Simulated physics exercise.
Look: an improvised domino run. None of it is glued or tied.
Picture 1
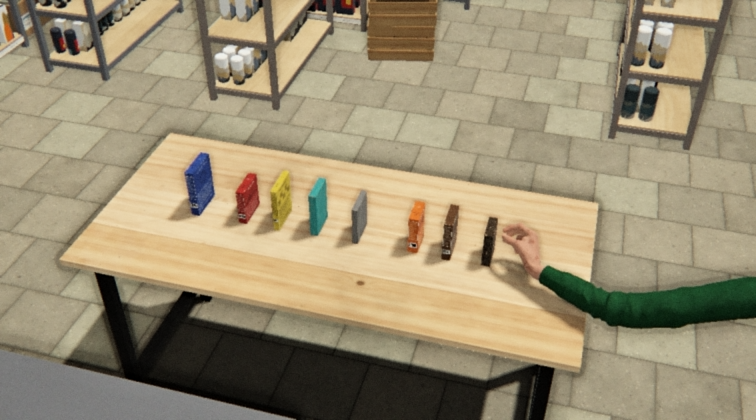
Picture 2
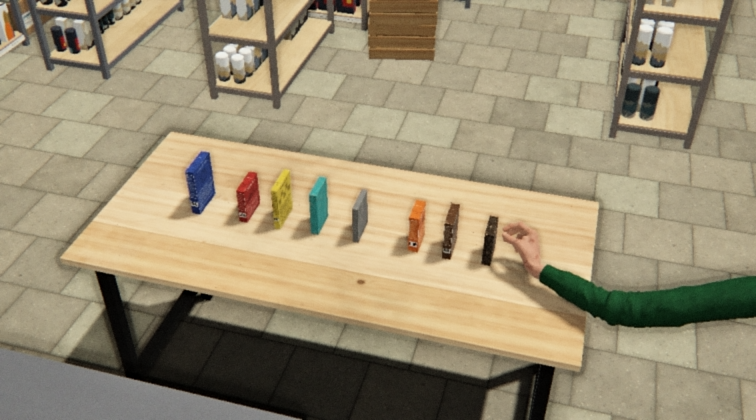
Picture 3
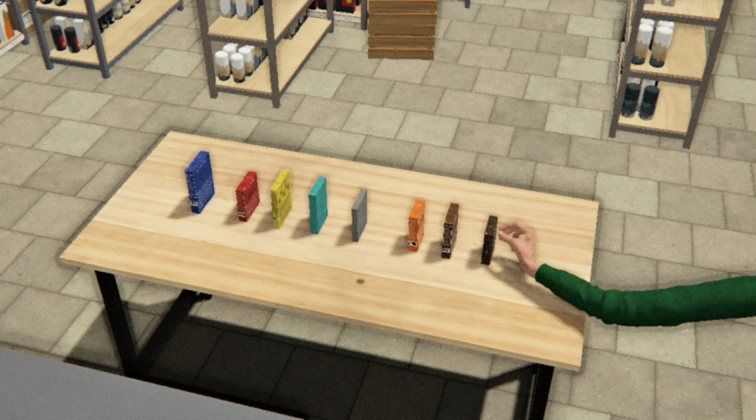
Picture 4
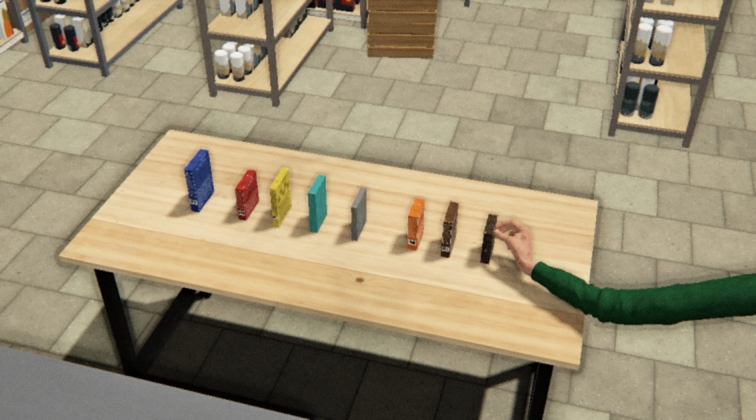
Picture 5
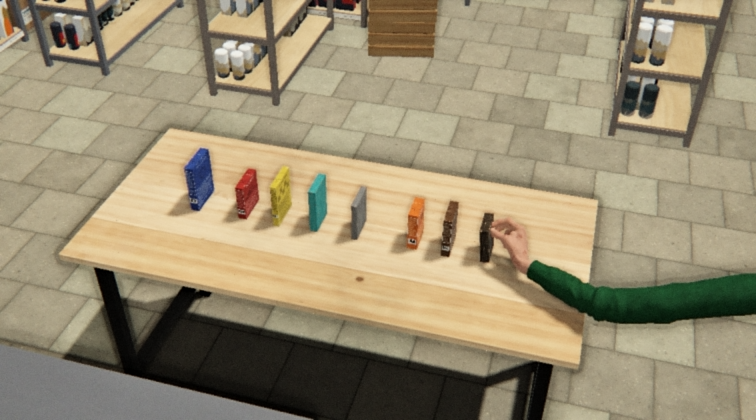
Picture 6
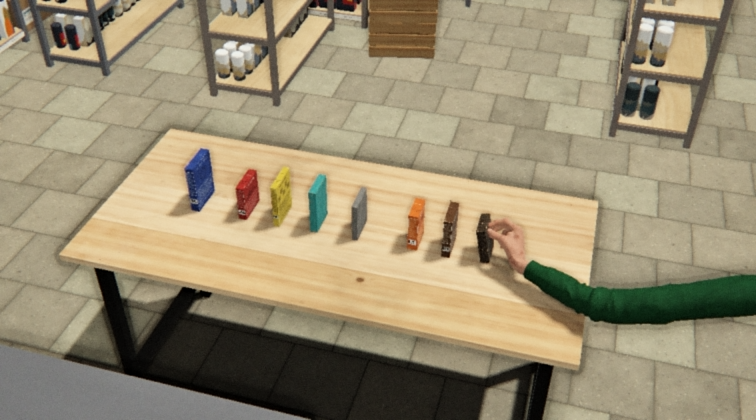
A hand in a green sleeve tilts the black block left toward the brown packet.
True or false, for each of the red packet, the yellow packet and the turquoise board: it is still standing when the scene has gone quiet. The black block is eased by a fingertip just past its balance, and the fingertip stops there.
Red packet: True; yellow packet: True; turquoise board: True.
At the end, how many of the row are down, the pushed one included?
The total comes to 3.
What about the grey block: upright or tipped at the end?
At the finish the grey block is standing.
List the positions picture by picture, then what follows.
The first picture shows red packet (248, 198); yellow packet (282, 201); turquoise board (318, 207).
The second picture shows orange packet (417, 226); brown packet (451, 231).
The third picture shows grey block (360, 215); orange packet (416, 226).
The fourth picture shows brown packet (450, 230); grey block (359, 214).
The fifth picture shows black block 6° over; orange packet (416, 223); brown packet (450, 229).
The sixth picture shows black block 11° over; red packet (248, 194); yellow packet (282, 197); turquoise board (318, 203).
Then, 0.30 s on from there, black block 66° over; brown packet turned 9° from how it was put.
Then, 0.40 s on from there, black block 89° over; brown packet turned 23° from how it was put; orange packet turned 6° from how it was put.
Then, 0.60 s on from there, black block 90° over; brown packet turned 52° from how it was put; orange packet turned 41° from how it was put.
Then, 0.70 s on from there, black block 90° over; brown packet turned 70° from how it was put; orange packet on its side.
In the end, toppled on the table, brown packet and orange packet; the other 4 unmoved. At the end, from the last picture's camera, red packet near (248, 195), yellow packet near (282, 197).
